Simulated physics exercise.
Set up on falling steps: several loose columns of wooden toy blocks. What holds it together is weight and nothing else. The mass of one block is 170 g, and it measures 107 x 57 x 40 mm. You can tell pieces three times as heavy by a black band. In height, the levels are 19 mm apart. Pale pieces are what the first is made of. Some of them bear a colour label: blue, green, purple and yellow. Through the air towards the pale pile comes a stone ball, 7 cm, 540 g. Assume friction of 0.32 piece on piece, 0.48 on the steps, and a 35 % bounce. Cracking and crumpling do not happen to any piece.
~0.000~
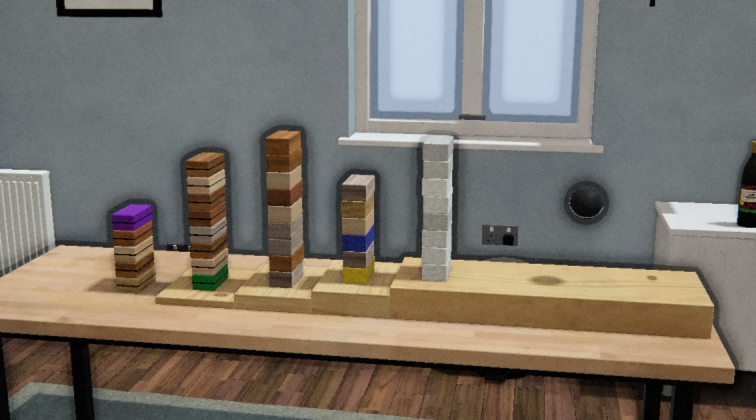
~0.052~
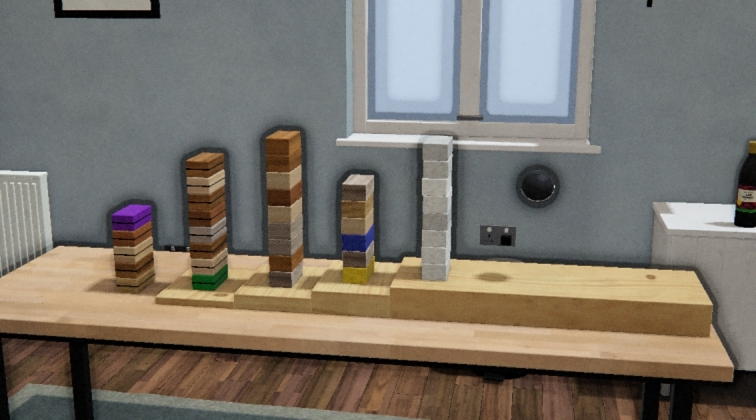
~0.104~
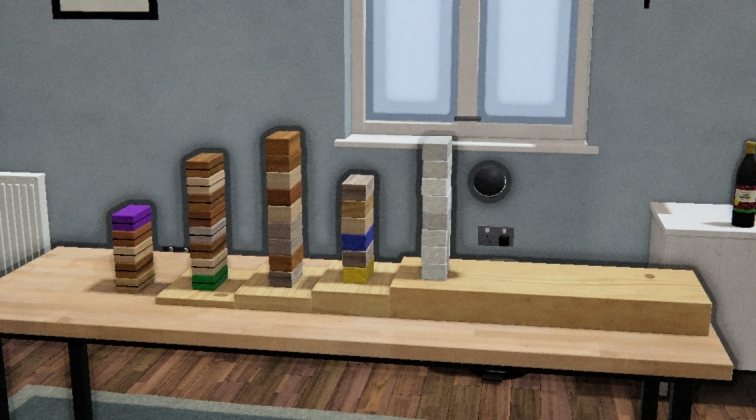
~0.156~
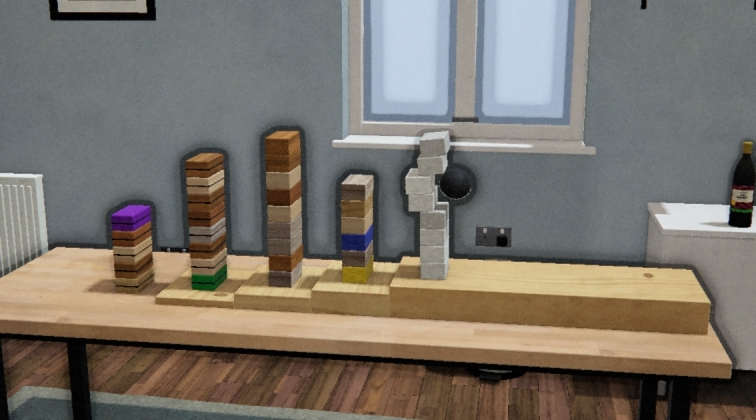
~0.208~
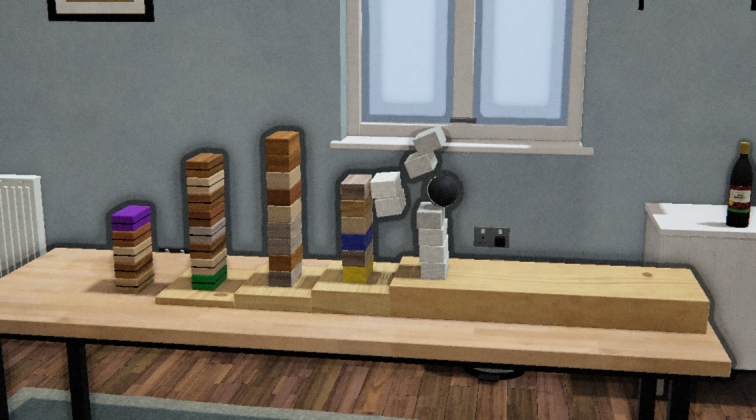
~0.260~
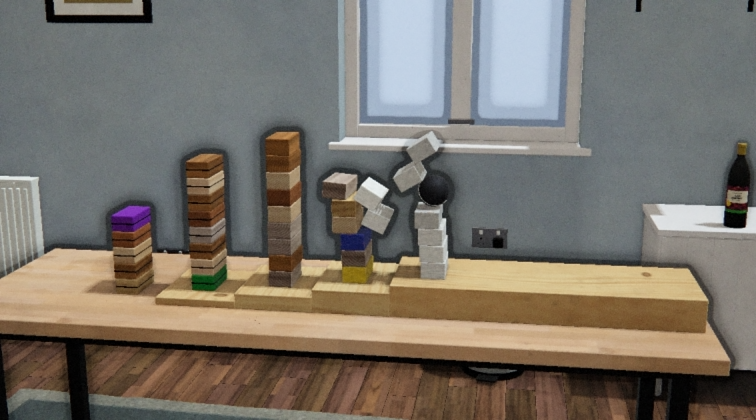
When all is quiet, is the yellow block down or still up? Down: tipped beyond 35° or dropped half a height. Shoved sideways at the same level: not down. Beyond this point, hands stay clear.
In the end it does not go down.
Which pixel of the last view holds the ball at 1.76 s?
It should be about (415, 314) in pixels.
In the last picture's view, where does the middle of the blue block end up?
Near pixel (318, 254).
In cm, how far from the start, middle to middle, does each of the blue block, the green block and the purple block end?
From start to finish: Blue 12, green 0, purple 38 centimetres.
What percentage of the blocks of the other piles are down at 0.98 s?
By then, 20 per cent.
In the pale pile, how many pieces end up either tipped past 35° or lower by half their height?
That happens to 4 of them.
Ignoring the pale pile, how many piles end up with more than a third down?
Looks like 4 of them in total.
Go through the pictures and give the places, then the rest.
In the first picture (pixels give the middle of a visible side; the camera moves round a little), ball (587, 203) 27 cm from contact, 2.3 m/s; yellow block (355, 276); purple block (123, 223); blue block (354, 244); none of the others has stirred.
In the second picture, ball (538, 187) 16 cm from contact, 2.1 m/s; yellow block (354, 276).
In the third picture, ball (489, 182) 54 mm from contact, 2.1 m/s; yellow block (354, 276).
In the fourth picture, ball (455, 185) after contact, 0.6 m/s; yellow block (354, 276); none of the others has stirred.
In the fifth picture, ball (442, 191) after contact, 0.6 m/s; yellow block (354, 275); none of the others has stirred.
In the sixth picture, ball (433, 191) after contact, 0.4 m/s; yellow block (354, 275); blue block (352, 243); purple block (122, 224); steepest lean 4°, the block at (334, 191); movement in 3 of them.
After 0.98 s, 4 of the pale pile down; 5 of the 28 other blocks down; yellow block unmoved; blue block 46° from how it stood, 24 mm lower.
After 1.76 s, 4 of the pale pile down; 21 of the 28 other blocks down; yellow block unmoved; blue block 55° from how it stood, 48 mm lower.
In the end (2.8 s), 4 of the pale pile down; 25 of the 28 other blocks down; yellow block unmoved; purple block upside down; blue block 56° from how it stood, 49 mm lower. From the last view, middles, yellow block near (357, 269), purple block near (12, 272).
